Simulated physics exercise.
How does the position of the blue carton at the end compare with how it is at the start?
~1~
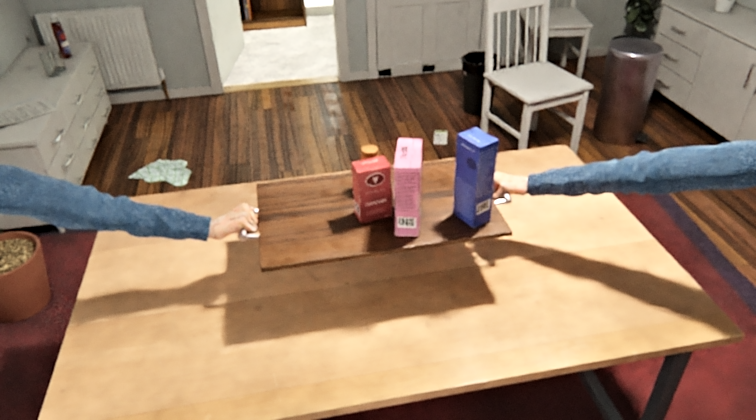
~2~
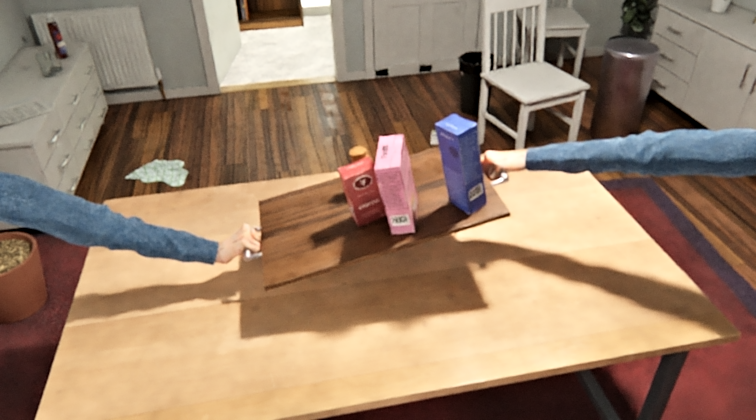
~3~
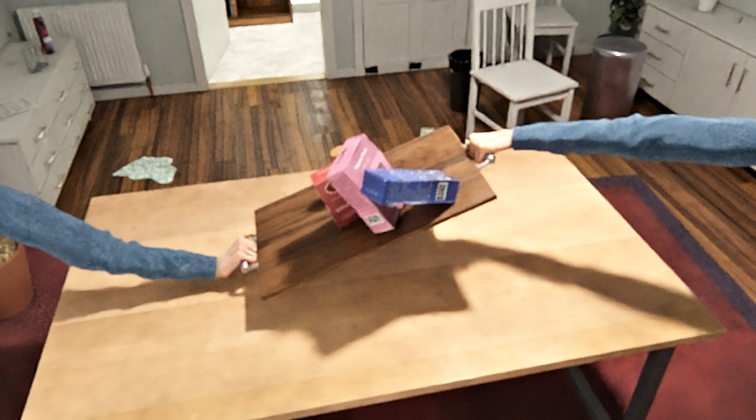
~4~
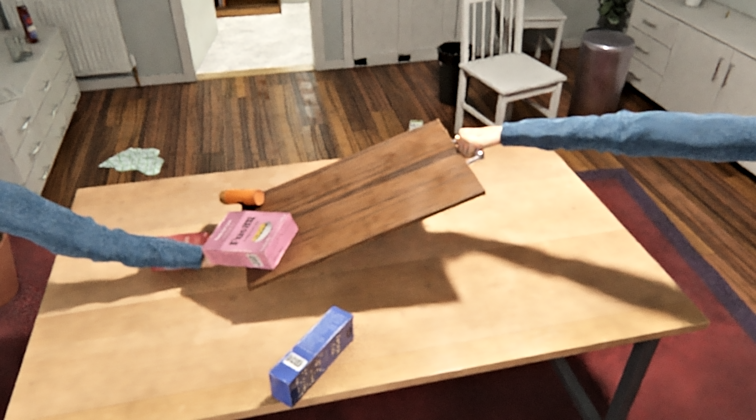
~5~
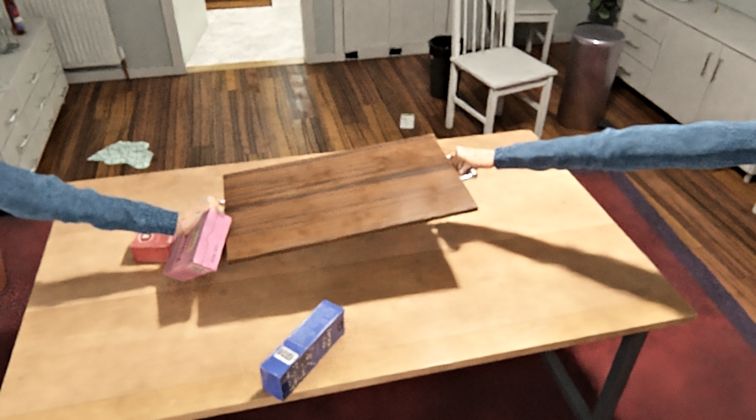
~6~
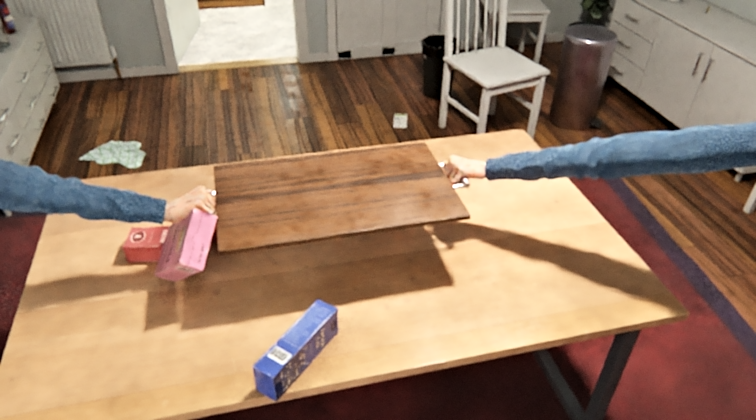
At the start the blue carton stands upright on the wooden board, and at the end it lies on its side on the table.
